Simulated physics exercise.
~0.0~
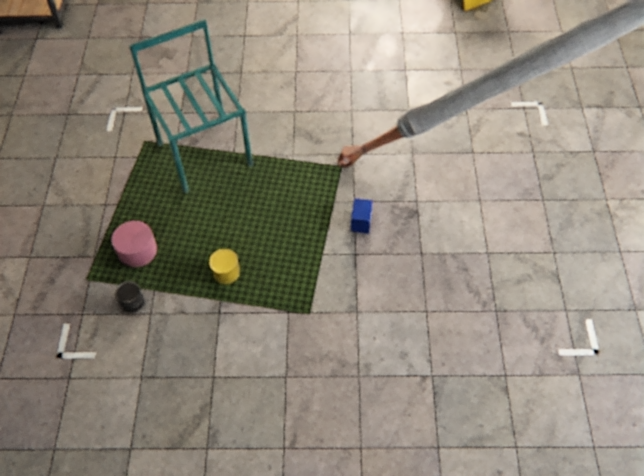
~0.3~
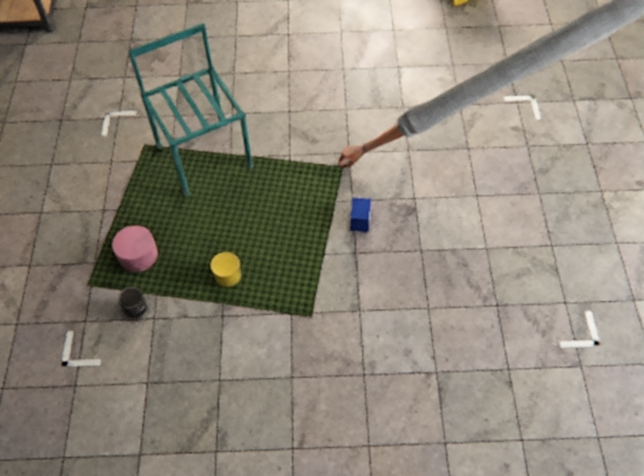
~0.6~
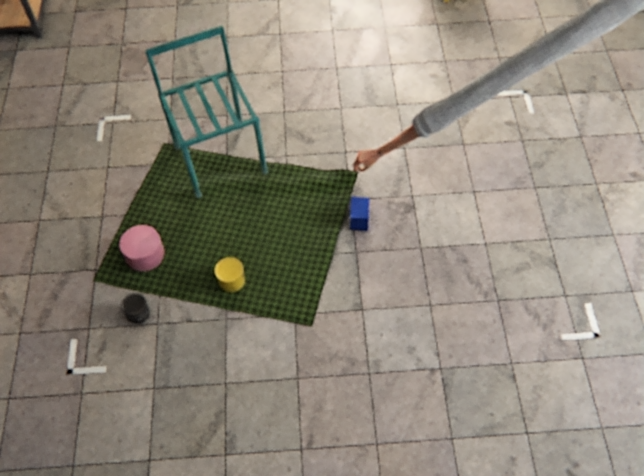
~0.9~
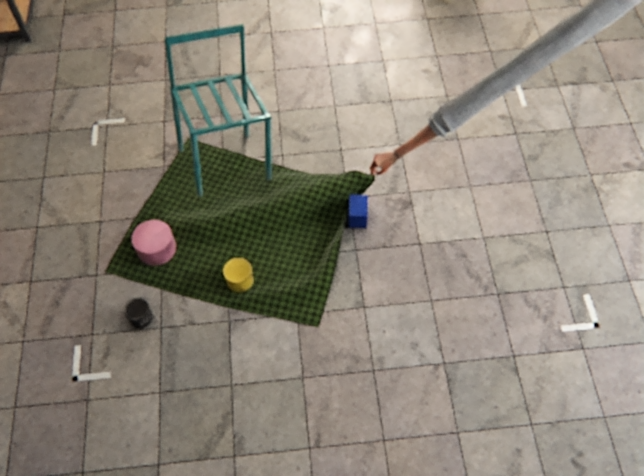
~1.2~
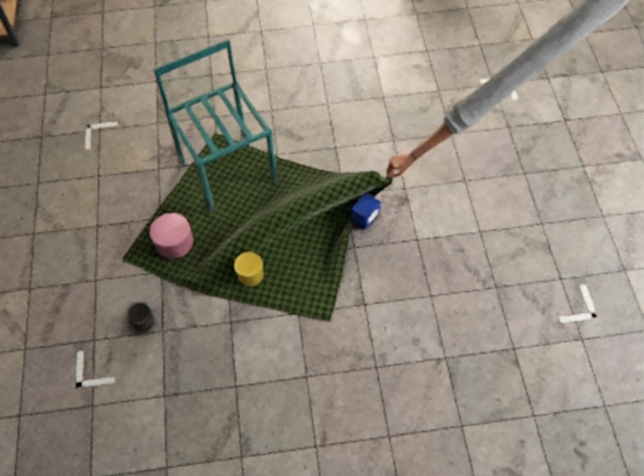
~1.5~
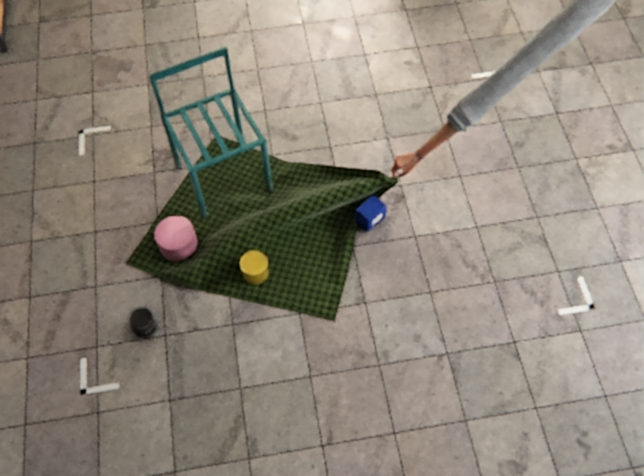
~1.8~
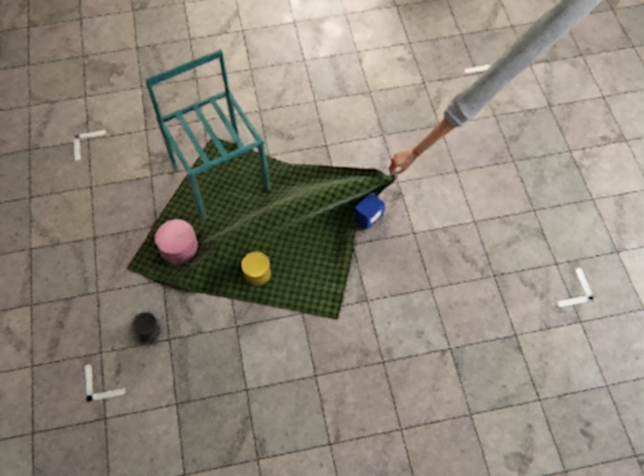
Tiled floor with a hand dragging a green checked mat rightward, shifting chair, tubs and blue box, black pot staying put.
